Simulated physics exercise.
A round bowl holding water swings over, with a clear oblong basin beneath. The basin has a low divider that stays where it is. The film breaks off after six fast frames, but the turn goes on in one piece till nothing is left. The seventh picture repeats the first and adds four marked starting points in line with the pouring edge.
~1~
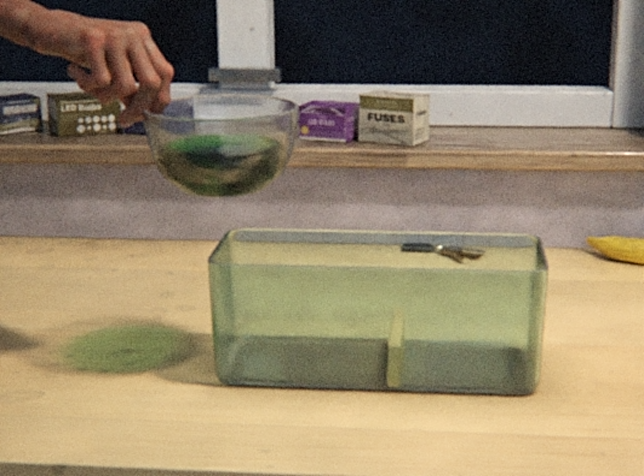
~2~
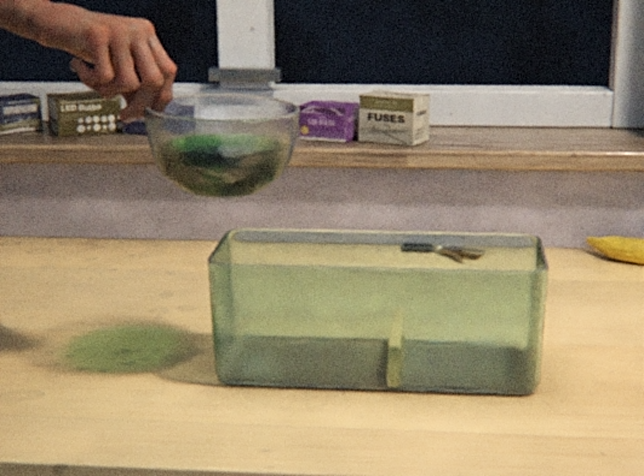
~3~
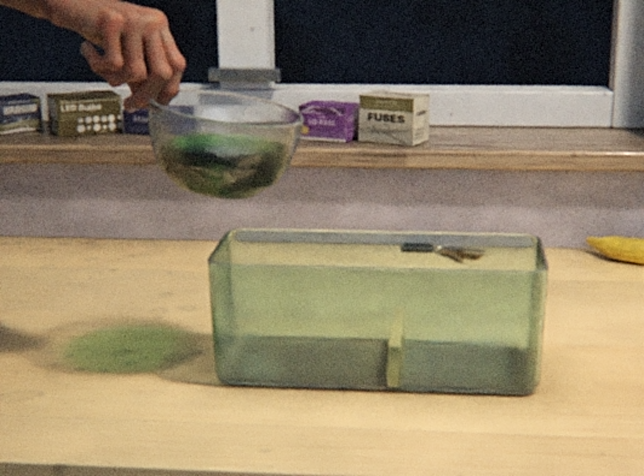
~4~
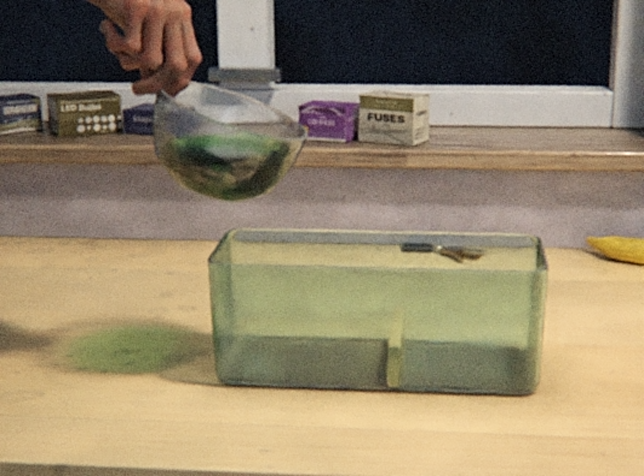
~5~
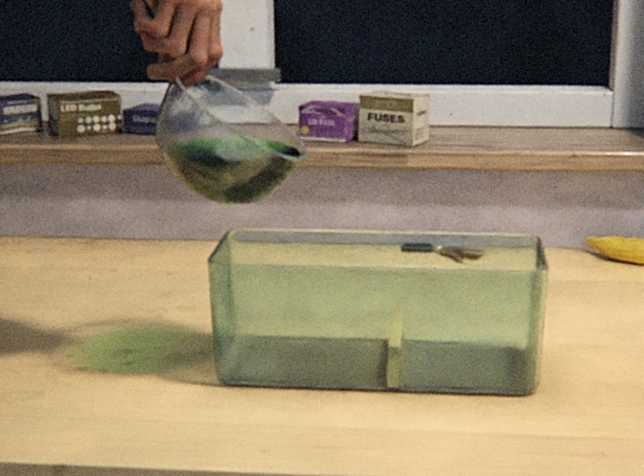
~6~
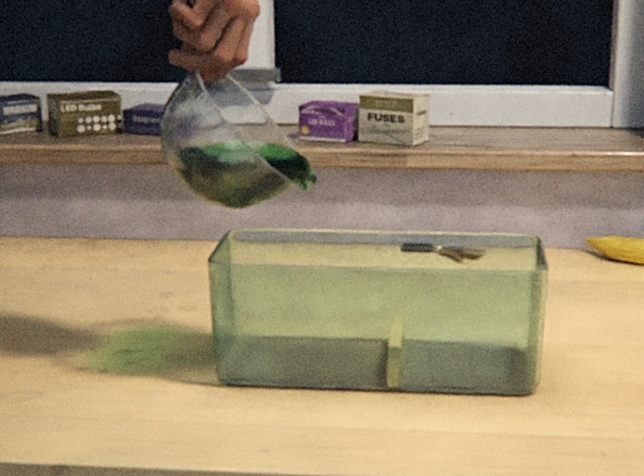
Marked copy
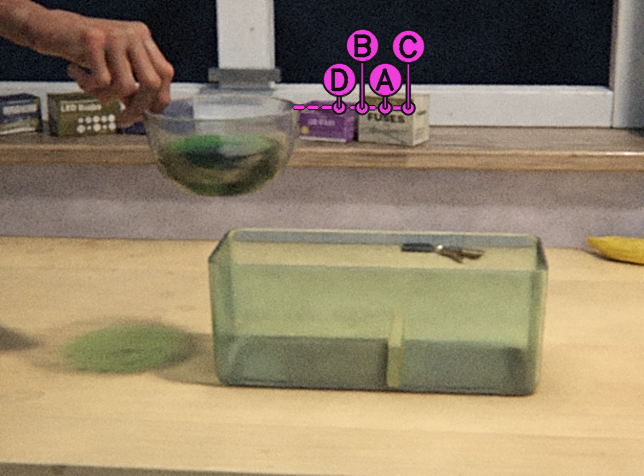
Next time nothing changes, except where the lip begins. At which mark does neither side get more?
B is best.
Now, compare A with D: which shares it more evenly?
That is spot A.
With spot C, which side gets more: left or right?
The right one.
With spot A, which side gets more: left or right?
More ends on the right.
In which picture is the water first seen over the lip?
Picture 6.
In magenta, A at (385, 107); B at (362, 107); C at (408, 108); D at (339, 107).
If A is chosen, about 28 % ends left of the wall and 72 % right of it.
If B is chosen, about 53 % ends left of the wall and 47 % right of it.
If C is chosen, about 6 % ends left of the wall and 93 % right of it.
If D is chosen, about 84 % ends left of the wall and 15 % right of it.
